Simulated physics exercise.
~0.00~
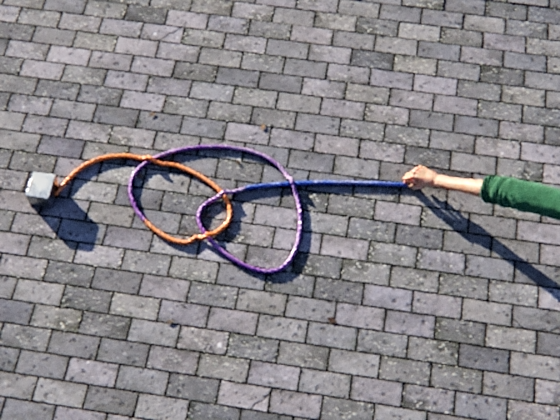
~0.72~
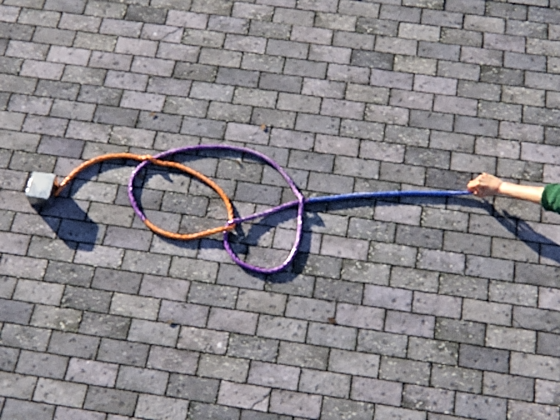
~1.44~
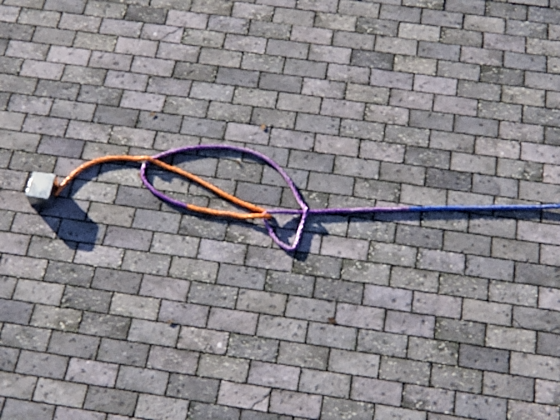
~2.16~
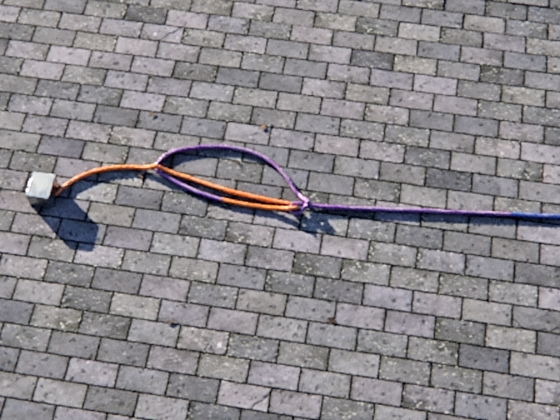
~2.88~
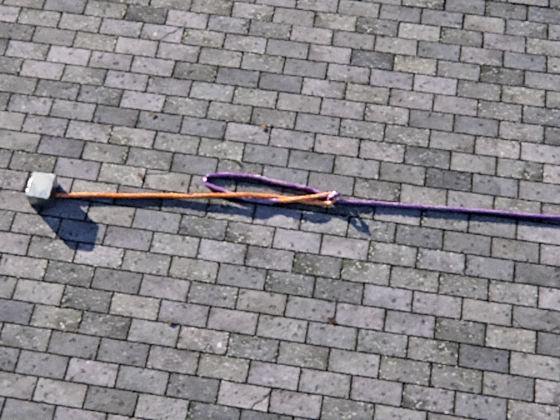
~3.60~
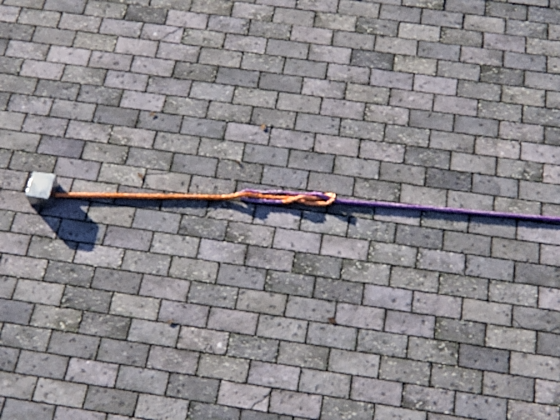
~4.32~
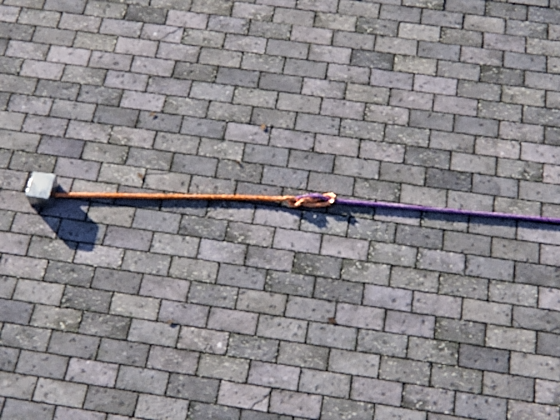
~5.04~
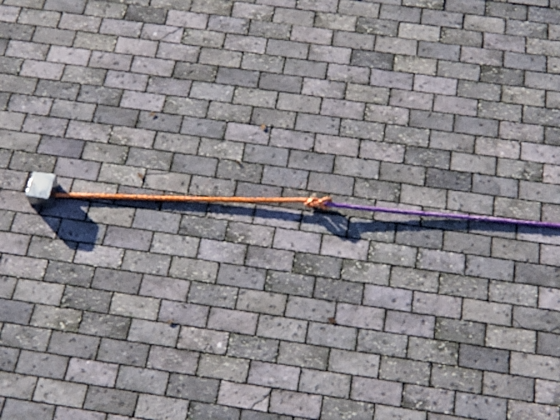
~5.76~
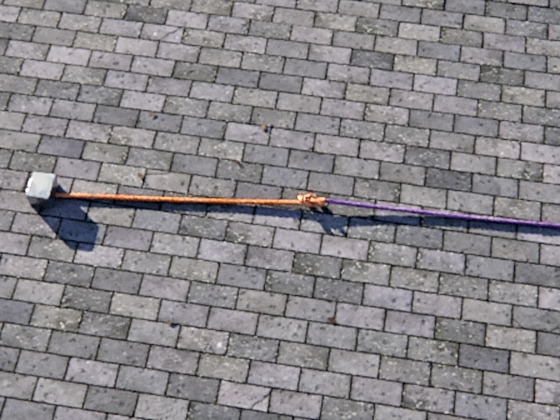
A hand in a green sleeve holds the blue right end of a rope on grey brick paving, seen from above by a still camera. The rope's orange left end is fastened to a small pale block, and orange and purple loops overlap between them. The hand pulls the rope to the right and leaves view as the loops narrow. The orange part straightens, and the remaining loops draw into a slim, twisted bundle. This shrinks into a small knot where orange meets purple, leaving the rope stretched nearly straight across the paving.
